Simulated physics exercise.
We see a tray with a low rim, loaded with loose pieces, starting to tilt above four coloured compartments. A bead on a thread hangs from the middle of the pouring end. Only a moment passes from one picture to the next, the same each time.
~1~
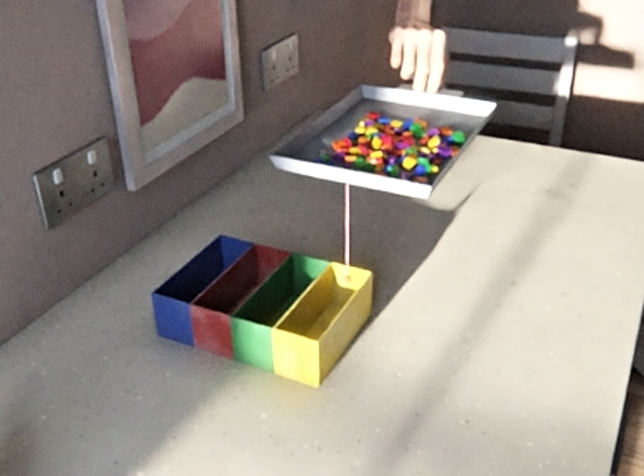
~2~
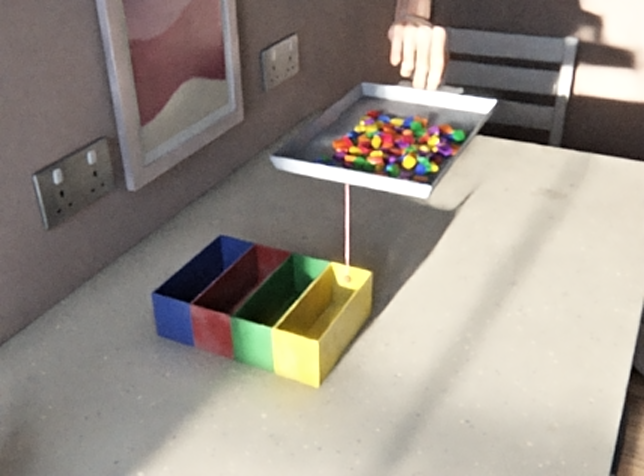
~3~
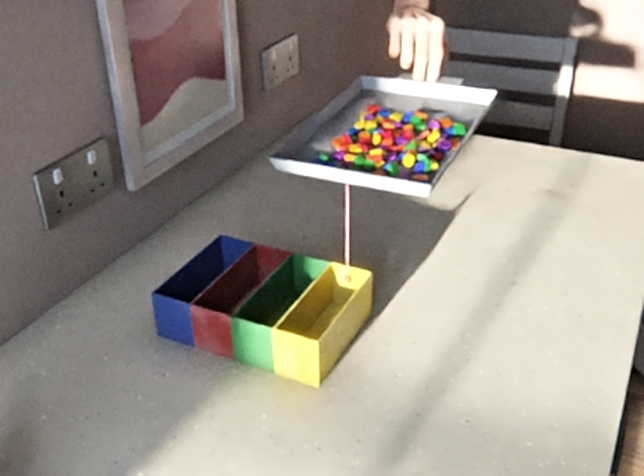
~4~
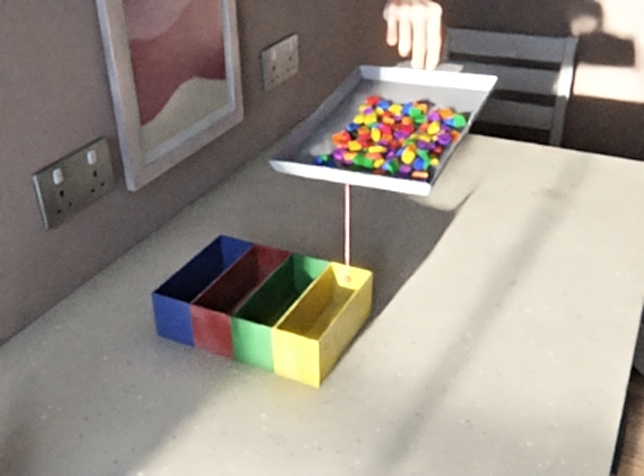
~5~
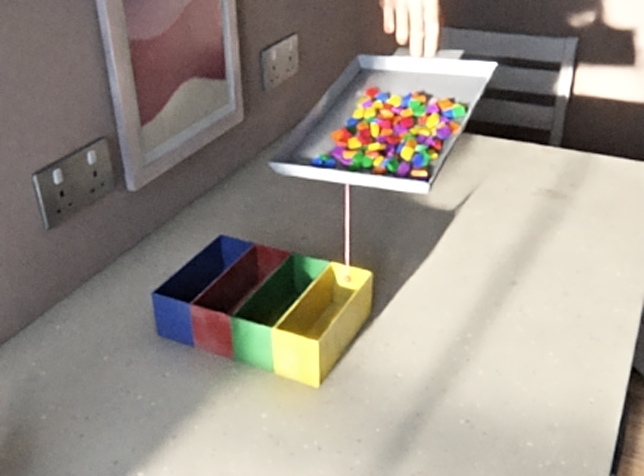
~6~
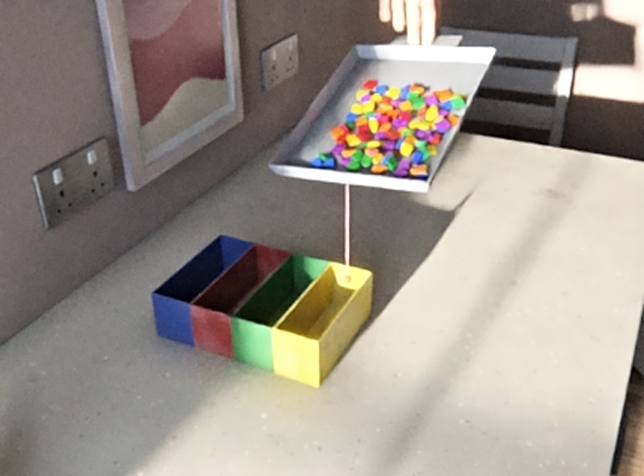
In the video, a hand at the far side of a low-rimmed tray of small multicoloured pieces gradually raises that end, tilting the tray toward its near left corner above blue, red, green and yellow compartments, which stay still.
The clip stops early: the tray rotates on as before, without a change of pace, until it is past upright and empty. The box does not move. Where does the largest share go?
The green cell gets the most.
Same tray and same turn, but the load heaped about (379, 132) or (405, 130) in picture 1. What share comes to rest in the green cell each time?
First some 50, then 40 per cent.
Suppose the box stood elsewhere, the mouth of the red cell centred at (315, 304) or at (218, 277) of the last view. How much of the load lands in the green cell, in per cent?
The first gives 10 %, the second 40 %.
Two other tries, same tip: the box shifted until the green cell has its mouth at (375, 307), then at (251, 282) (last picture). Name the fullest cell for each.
First the cell in blue, then yellow.
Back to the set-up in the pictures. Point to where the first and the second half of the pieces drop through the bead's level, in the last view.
Around (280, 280) and then (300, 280).
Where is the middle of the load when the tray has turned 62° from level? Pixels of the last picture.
Roughly at (335, 150).
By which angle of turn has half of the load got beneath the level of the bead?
Roughly 100°.
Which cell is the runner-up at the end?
Second comes the yellow cell.
Soon, tray tipped steeply; nearly all on the tray; a stray few falling or outside the box.
A while on, tray tipped past a quarter turn; about a quarter on the tray; about a quarter in the green cell; a small part in the yellow cell; a small part in the red cell; about half falling or outside the box.
Towards the end, tray tipped past a quarter turn; about half in the green cell; about a quarter in the yellow cell; a small part in the red cell; a small part falling or outside the box.
Finally, tray tipped past a quarter turn; about half in the green cell; about a quarter in the yellow cell; a small part in the red cell; none in the blue cell; a small part outside the box.
